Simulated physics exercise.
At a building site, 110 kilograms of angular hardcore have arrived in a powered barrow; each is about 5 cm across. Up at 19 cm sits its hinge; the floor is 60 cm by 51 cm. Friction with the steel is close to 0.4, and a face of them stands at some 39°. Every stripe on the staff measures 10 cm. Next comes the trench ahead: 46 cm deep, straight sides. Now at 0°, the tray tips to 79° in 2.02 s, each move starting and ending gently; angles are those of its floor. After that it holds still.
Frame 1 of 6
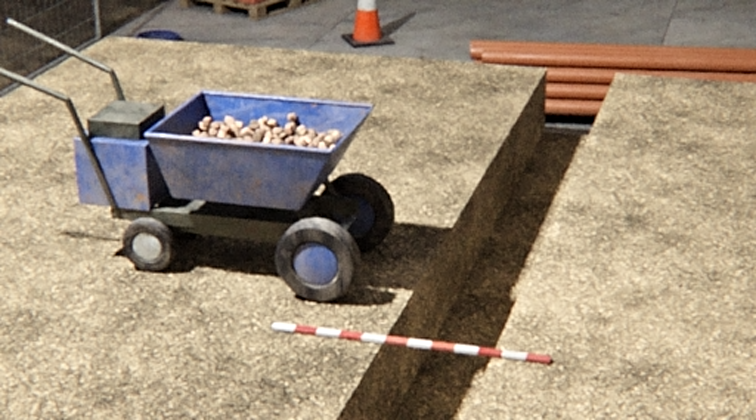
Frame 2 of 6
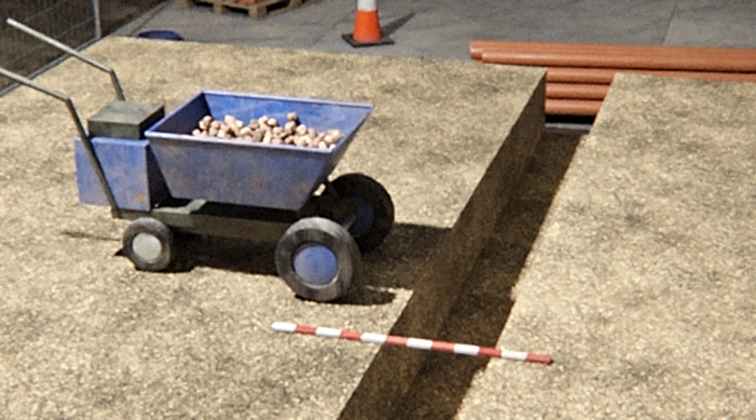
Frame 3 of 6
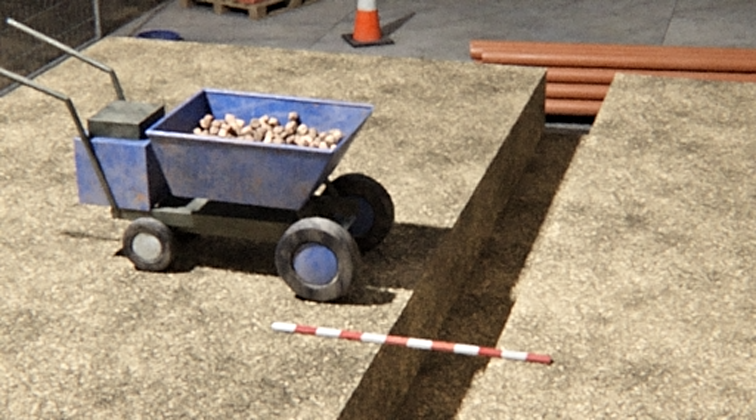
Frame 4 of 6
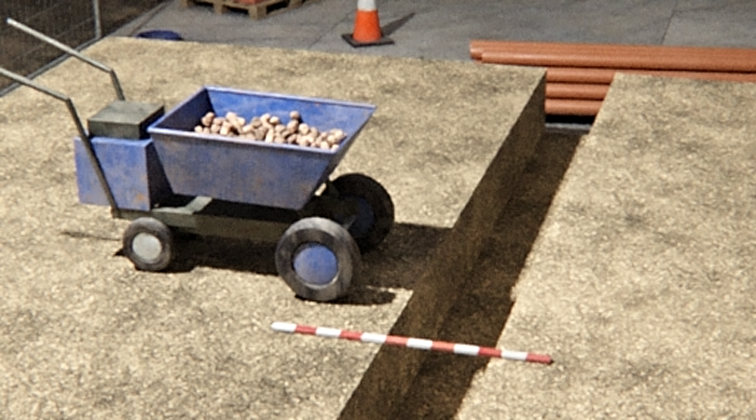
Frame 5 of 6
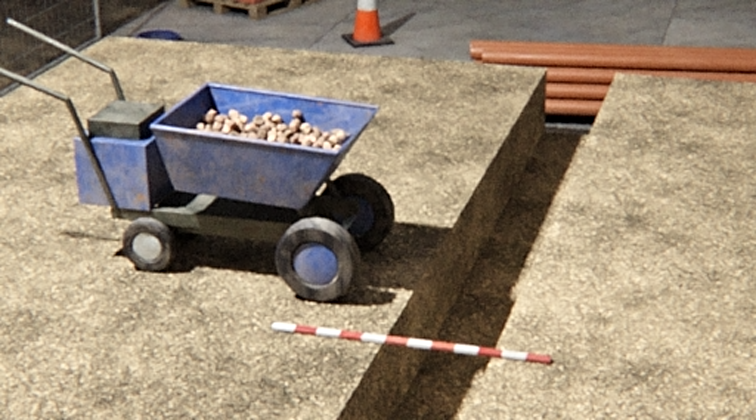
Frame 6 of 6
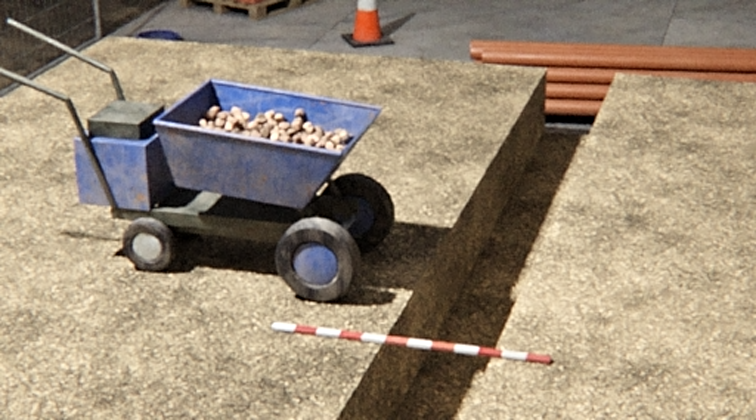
A blue four-wheeled dumper heaped with pale brown stones stands at left on gritty tan ground, seen from above at a building site. A dark trench runs to its right, a red-and-white striped staff lies across the near end, and orange pipes and a traffic cone sit behind. The dumper's tray slowly tilts slightly down towards the right, while its wheels and the camera stay still.
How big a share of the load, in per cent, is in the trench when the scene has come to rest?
A share of about 93 percent.
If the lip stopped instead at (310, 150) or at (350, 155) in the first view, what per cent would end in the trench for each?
About 95 per cent first, then about 80 per cent.
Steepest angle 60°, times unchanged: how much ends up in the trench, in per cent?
It comes out at about 10 percent.
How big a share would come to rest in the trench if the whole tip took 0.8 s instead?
It'd be some 80 per cent.
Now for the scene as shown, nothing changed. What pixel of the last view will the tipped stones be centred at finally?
Somewhere near pixel (480, 364).
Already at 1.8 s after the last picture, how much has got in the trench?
35 per cent, give or take.
Then, 1.2 s after the last picture the floor is at 67°, 100 % in the tray; the foremost stones are at (437, 212).
Then, 1.8 s after the last picture the floor is at 79°, 65 % in the tray, 33 % in the trench, 2 % past the trench; the foremost stones are at (536, 292).
Then, 2.2 s after the last picture the floor is at 79°, 39 % in the tray, 58 % in the trench, 3 % past the trench; the foremost stones are at (588, 292).
Then, 4.1 s after the last picture the floor is at 79°, 4 % in the tray, 93 % in the trench, 3 % past the trench; the foremost stones are at (592, 296).
